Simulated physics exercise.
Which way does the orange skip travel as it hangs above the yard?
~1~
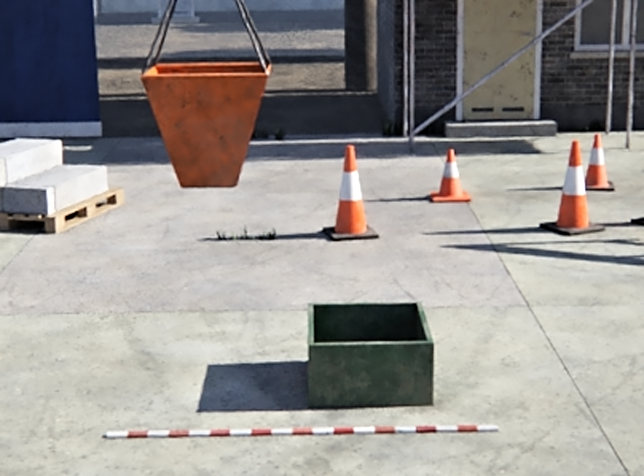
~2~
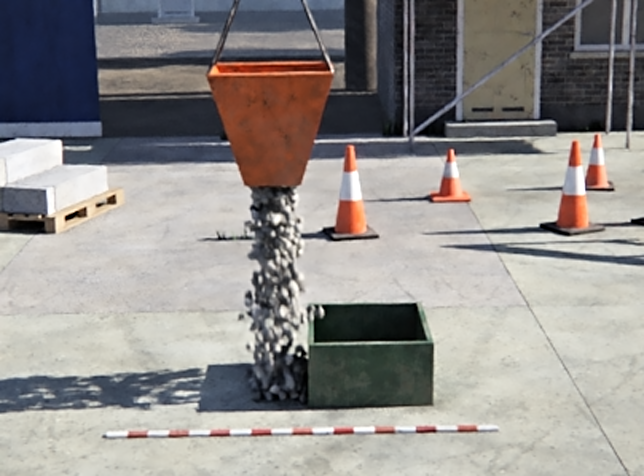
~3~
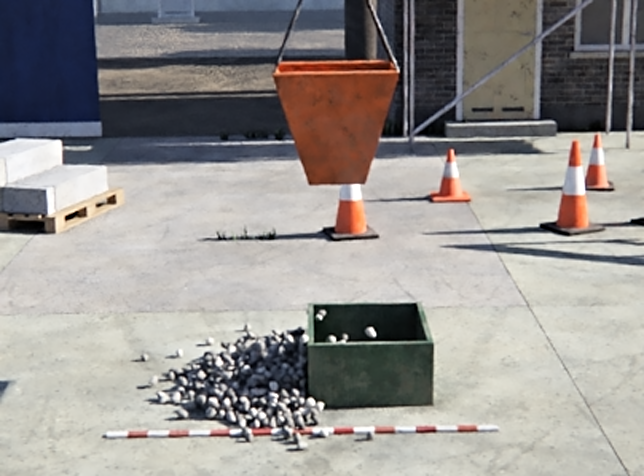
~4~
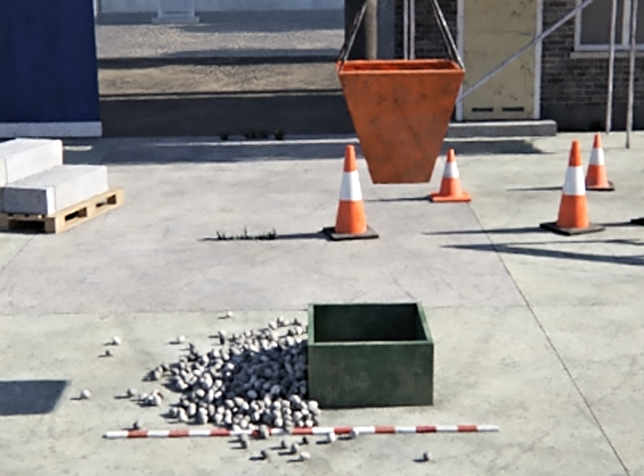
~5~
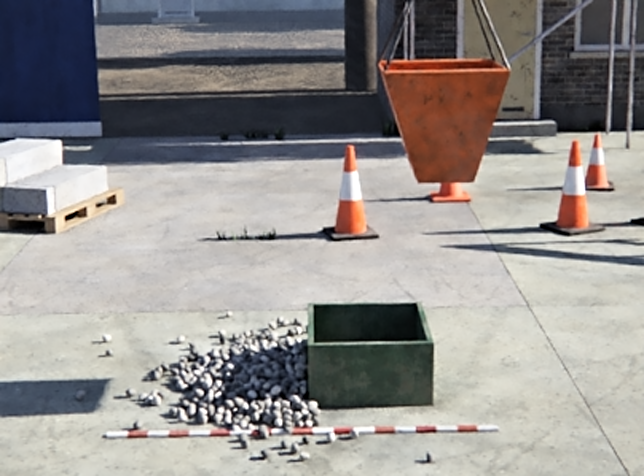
The orange skip travels to the right, passing over the green bin and on beyond it.
